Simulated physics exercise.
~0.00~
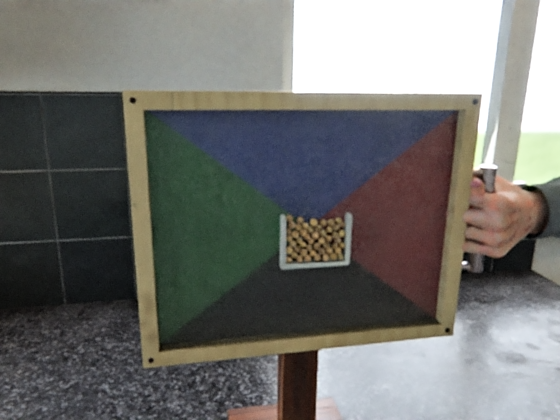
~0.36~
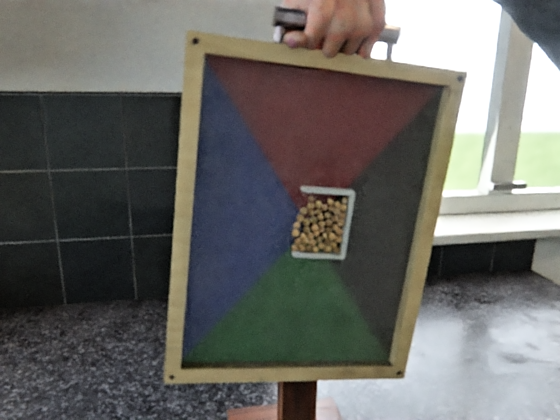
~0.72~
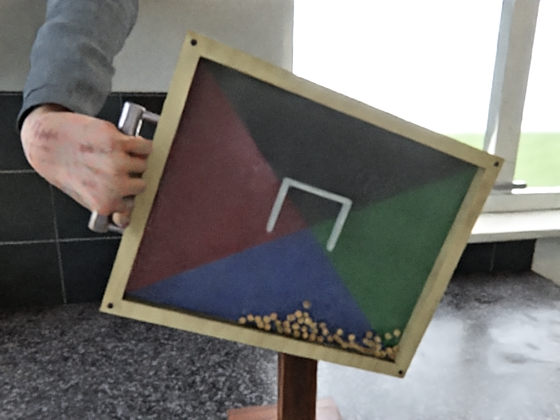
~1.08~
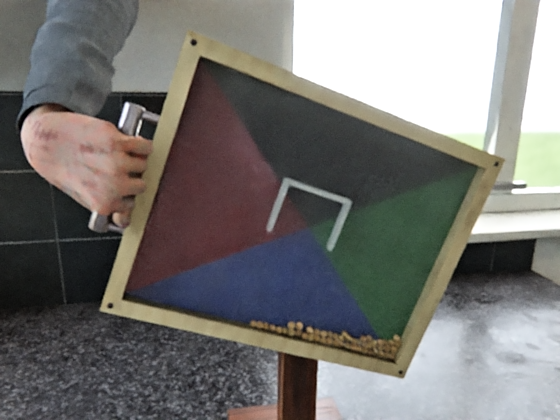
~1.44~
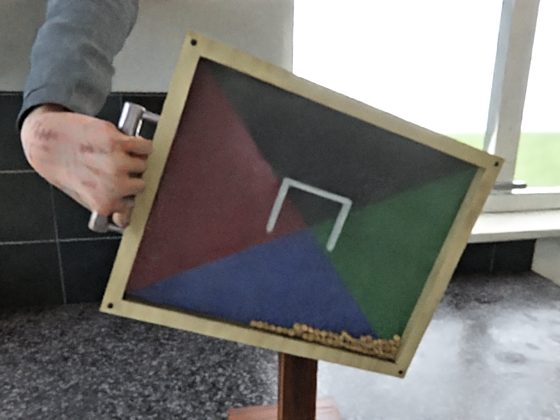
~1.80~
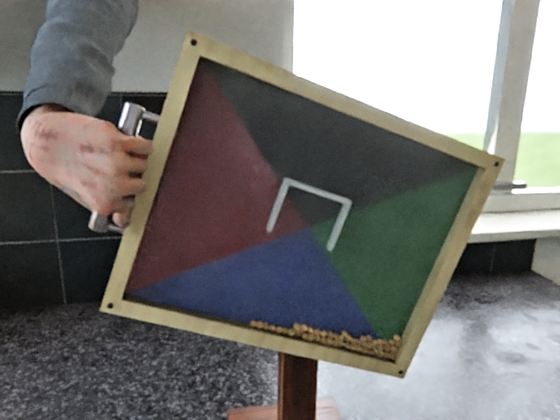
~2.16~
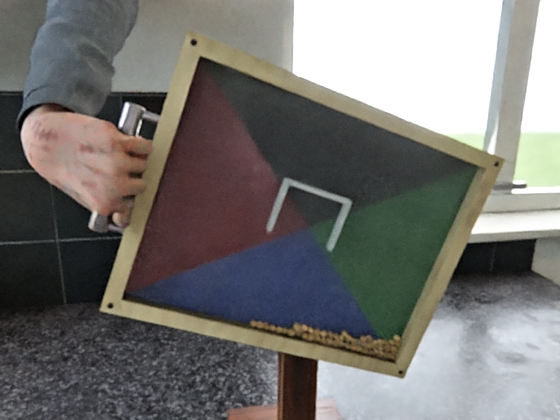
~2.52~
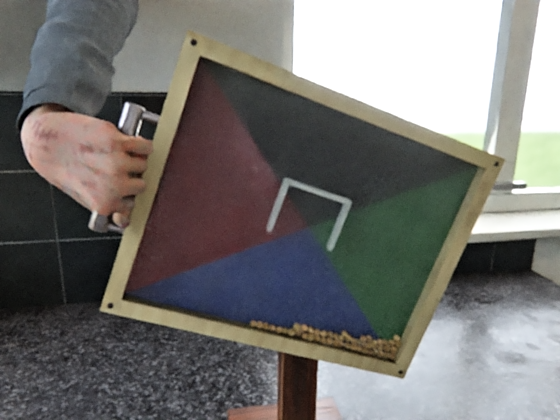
At first, a hand grips the handle on the right of a framed, four-coloured case, where small wooden beads sit in a white bracket at the centre, open at the top. The hand turns the case anticlockwise until the handle is on top and the bracket opens to the left, with the beads still gathered there. It keeps turning the same way until the handle reaches the left, and the beads drop out onto the lower edge. They slide a little to the right and settle, while the hand holds the case tilted. Most lie still in the blue wedge, with a few in the green.
